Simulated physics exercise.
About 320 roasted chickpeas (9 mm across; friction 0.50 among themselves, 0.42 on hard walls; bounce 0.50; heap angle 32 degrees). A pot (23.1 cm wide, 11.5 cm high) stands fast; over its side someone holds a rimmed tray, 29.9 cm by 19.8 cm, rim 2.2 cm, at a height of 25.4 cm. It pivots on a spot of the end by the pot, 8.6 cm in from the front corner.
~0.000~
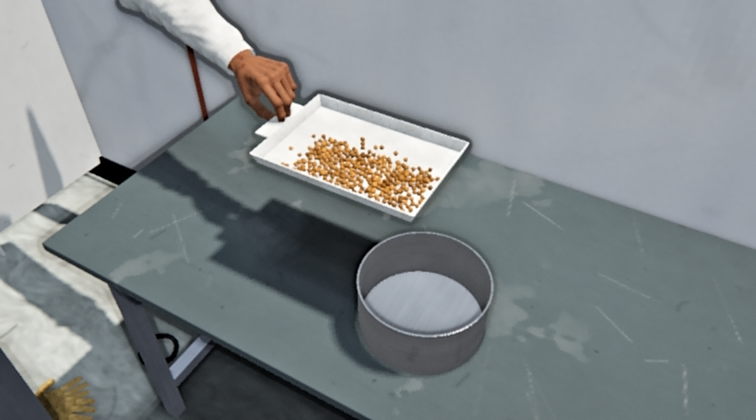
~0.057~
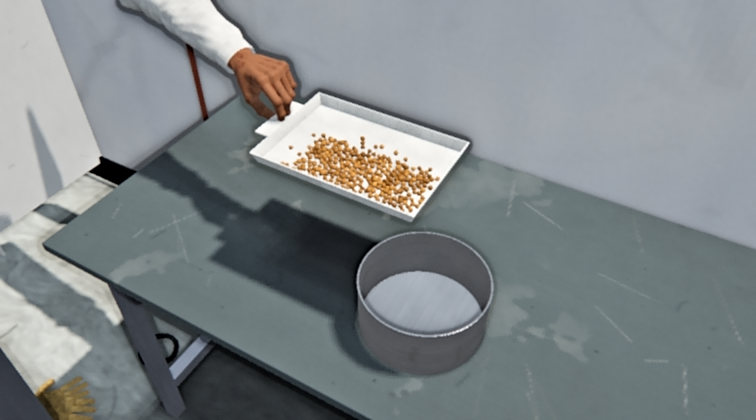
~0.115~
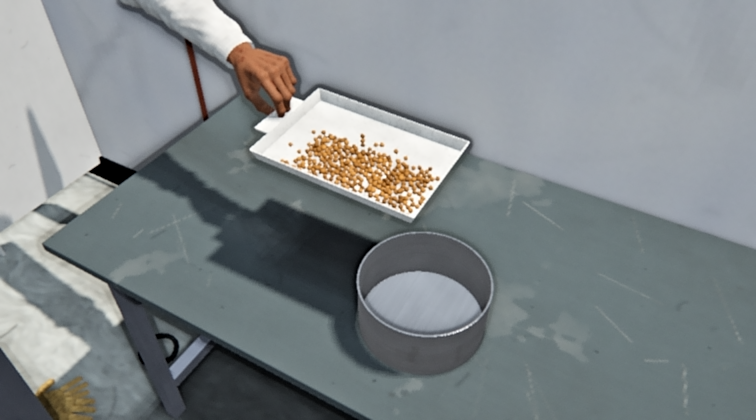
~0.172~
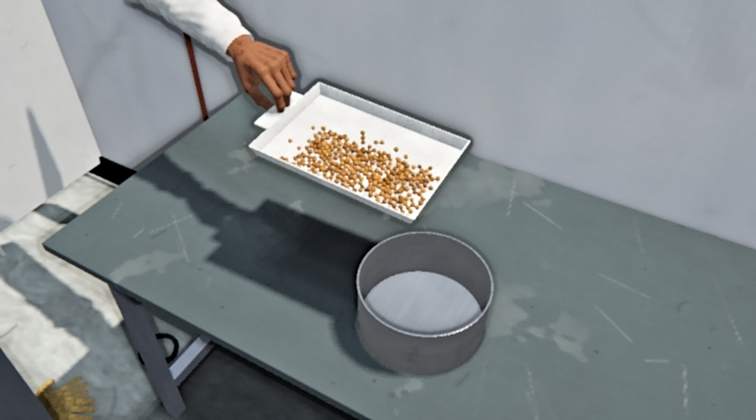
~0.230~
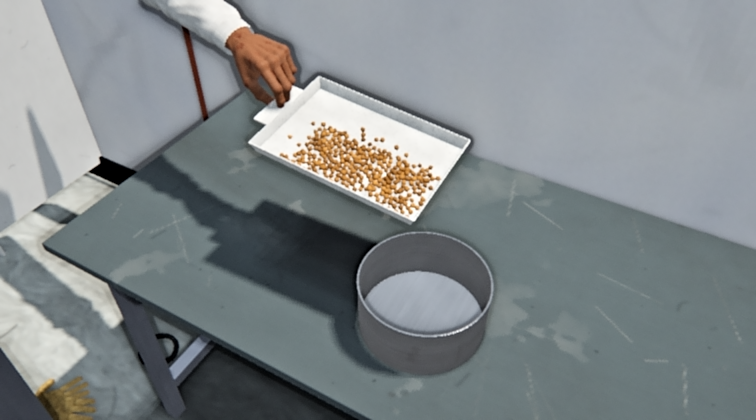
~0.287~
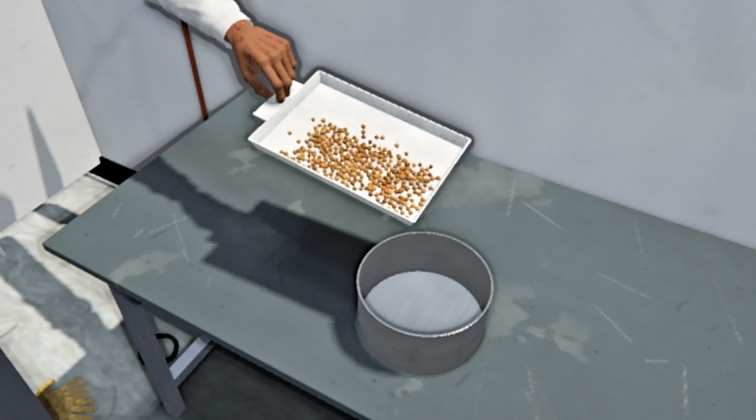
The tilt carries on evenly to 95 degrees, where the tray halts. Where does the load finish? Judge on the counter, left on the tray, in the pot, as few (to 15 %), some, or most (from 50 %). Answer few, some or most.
Counter: Few, tray: Few, pot: Most.
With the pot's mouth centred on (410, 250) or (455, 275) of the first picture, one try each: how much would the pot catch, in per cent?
About 90 and 95 per cent.
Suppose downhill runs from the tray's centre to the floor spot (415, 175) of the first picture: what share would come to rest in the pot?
Some 60 per cent.
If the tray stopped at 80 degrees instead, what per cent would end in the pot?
In that case some 95 per cent.
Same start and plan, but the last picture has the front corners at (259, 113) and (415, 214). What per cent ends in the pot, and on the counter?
Pot 70, counter 30.
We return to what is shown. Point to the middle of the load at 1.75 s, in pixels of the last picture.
Around (392, 186).
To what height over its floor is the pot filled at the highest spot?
Roughly 2.0 cm.
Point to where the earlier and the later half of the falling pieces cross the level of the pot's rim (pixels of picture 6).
At about (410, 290), then at (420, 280).
After 1.16 s, tilt 49 degrees; the tray holds 100 %, the pot 0 %.
Then, at 1.75 s, tilt 76 degrees; the tray holds 90 %, the pot 10 %.
Then, at 2.38 s, tilt 95 degrees; the tray holds 0 %, the pot 100 %.
At rest (3.0 s), counter 0 %, tray 0 %, pot 100 %.
